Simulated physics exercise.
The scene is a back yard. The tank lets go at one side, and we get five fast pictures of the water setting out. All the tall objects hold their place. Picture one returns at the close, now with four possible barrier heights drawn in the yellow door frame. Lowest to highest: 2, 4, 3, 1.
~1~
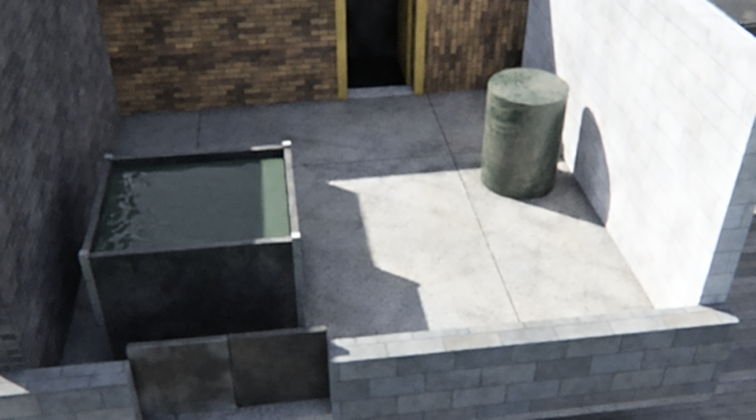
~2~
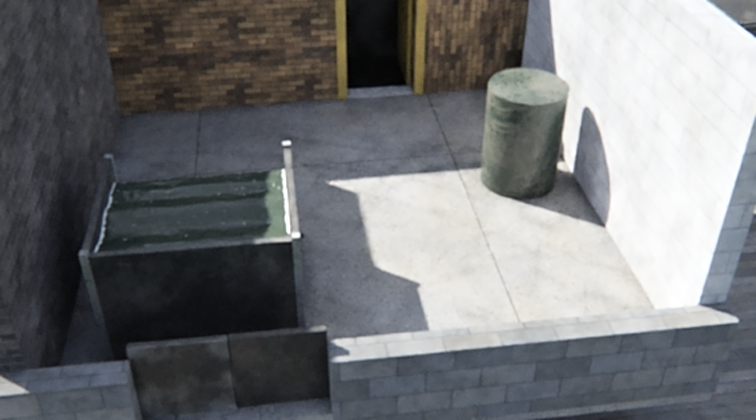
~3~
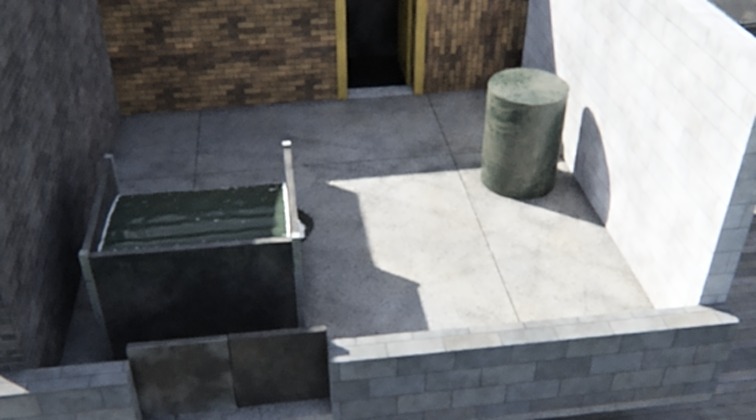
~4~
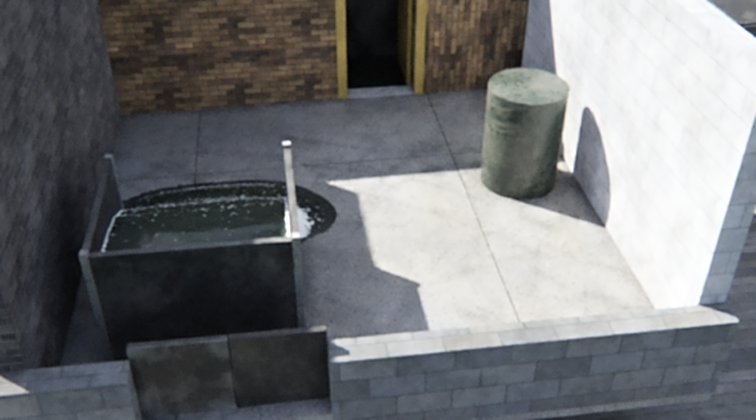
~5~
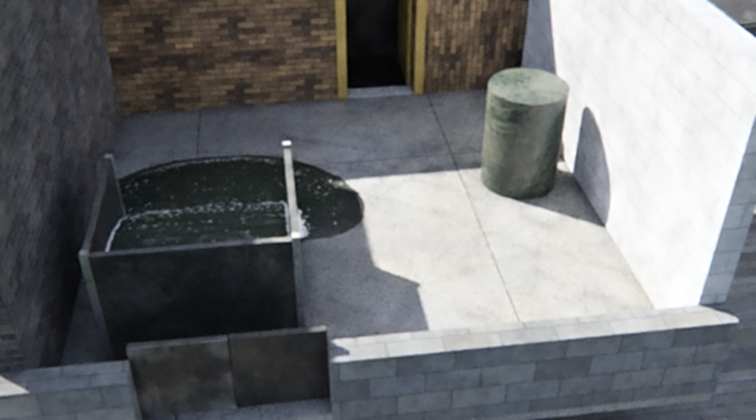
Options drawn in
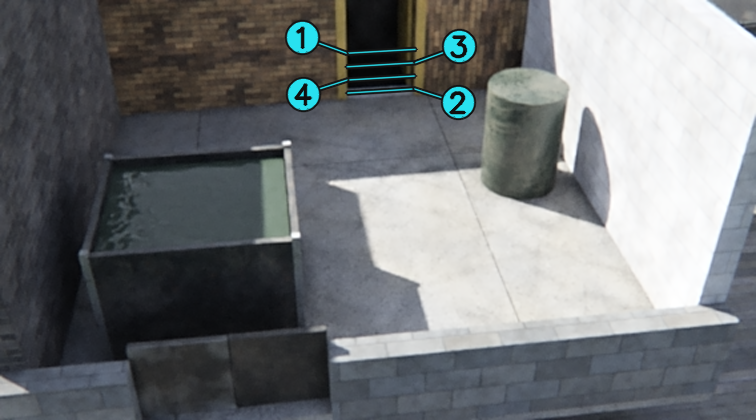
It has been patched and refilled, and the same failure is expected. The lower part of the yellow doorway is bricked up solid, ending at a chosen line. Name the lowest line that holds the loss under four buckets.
The limit is 4.
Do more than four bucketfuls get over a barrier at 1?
No, that is safe.
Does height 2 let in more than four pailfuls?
Yes.
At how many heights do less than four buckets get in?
Three.
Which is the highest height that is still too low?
It is 2.
On the marked copy, 1 at (381, 51); 2 at (381, 91); 3 at (381, 64); 4 at (381, 78); from the bottom up 2, 4, 3, 1.
With 1, nothing gets over.
With 2, about 8 bucketfuls get in.
With 3, nothing gets over.
With 4, a splash gets over, under a bucket.
